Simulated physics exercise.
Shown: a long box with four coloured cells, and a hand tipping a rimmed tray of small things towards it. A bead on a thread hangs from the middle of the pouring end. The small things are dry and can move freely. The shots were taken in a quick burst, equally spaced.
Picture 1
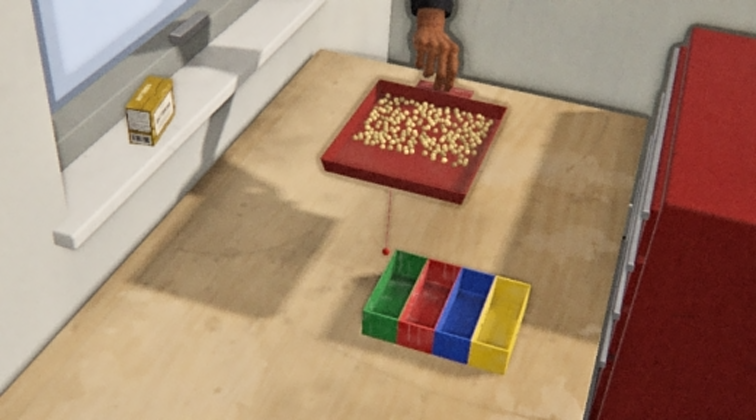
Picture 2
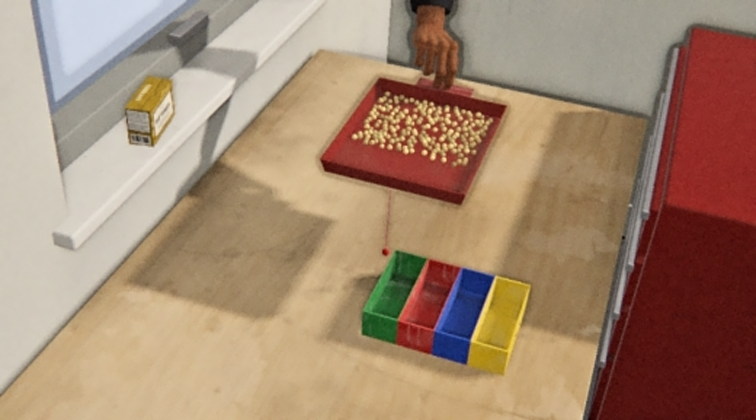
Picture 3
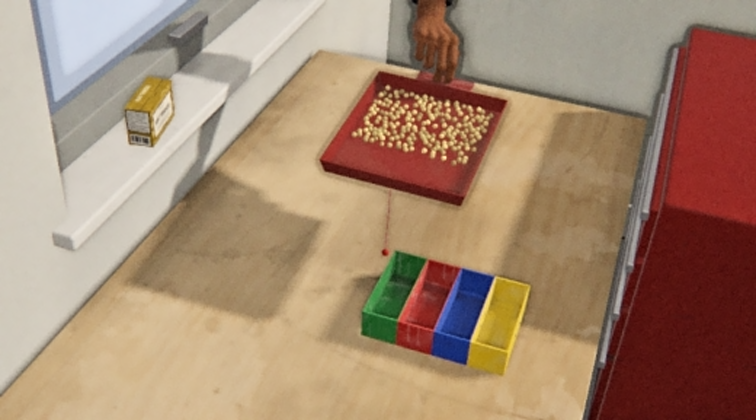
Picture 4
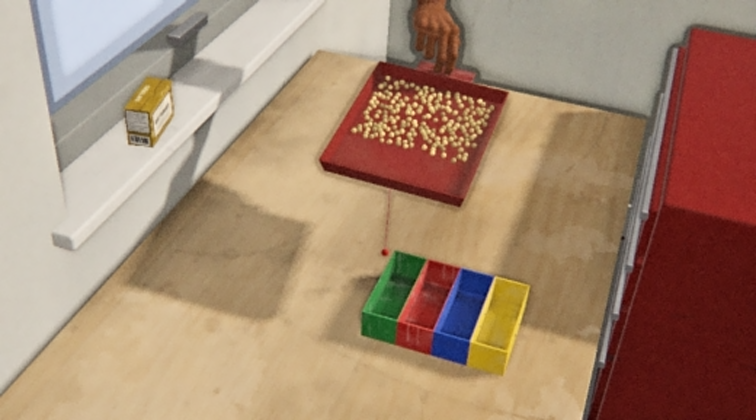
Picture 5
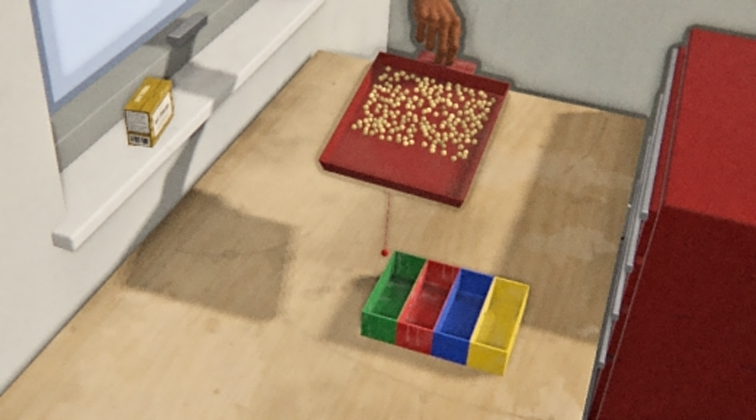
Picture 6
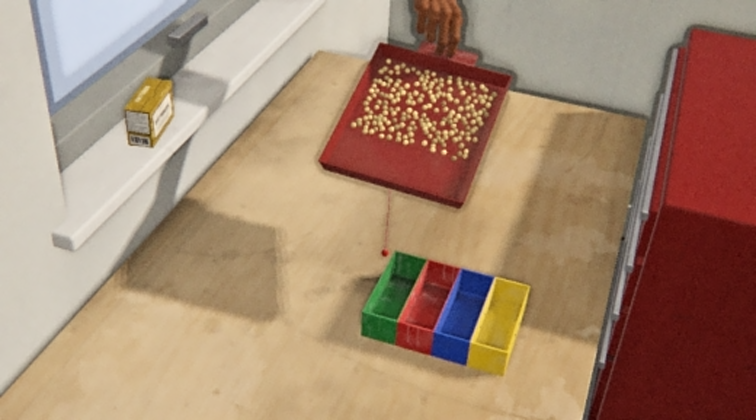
A pale wooden worktop beside a white window sill is seen from above at an angle, with a small yellow box on the sill and a red cabinet at right. A hand holds a red tray of pale beans, a red bead hanging beneath, above green, red, blue and yellow cells. The hand slowly raises the tray's far end, tilting it slightly towards the cells, its near right corner dipping.
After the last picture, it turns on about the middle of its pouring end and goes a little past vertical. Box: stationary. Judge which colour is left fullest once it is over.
Red is left fullest.
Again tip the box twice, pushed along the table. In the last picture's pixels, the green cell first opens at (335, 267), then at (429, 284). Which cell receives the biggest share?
Try 1 - the cell in yellow. Try 2 - the green one.
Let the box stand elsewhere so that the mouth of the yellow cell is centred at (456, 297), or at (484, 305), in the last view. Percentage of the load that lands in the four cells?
Some 100 percent, followed by some 90 percent.
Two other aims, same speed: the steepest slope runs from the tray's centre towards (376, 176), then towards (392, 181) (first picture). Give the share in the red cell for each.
About 0 and 10 per cent.
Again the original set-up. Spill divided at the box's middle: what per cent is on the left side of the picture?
Roughly 100 in a hundred.
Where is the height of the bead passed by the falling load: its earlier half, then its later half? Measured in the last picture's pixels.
About (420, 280), and after that about (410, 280).
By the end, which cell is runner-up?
Second place goes to the cell in green.
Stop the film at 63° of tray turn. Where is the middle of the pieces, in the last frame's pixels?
In the last view the centre sits at roughly (418, 192).
Just after the last frame, tray tipped steeply; almost all on the tray; just a few in the red cell; just a few in the green cell; just a few in the blue cell; about a tenth falling or outside the box.
A moment on, tray tipped past a quarter turn; roughly a quarter on the tray; roughly a quarter in the red cell; about a tenth in the green cell; just a few in the blue cell; roughly half falling or outside the box.
Further on, tray tipped past a quarter turn; roughly half in the red cell; roughly a quarter in the green cell; about a tenth in the blue cell; roughly a quarter falling or outside the box.
When it is over, tray tipped past a quarter turn; roughly half in the red cell; roughly a quarter in the green cell; about a tenth in the blue cell; not one in the yellow cell; roughly a quarter outside the box.
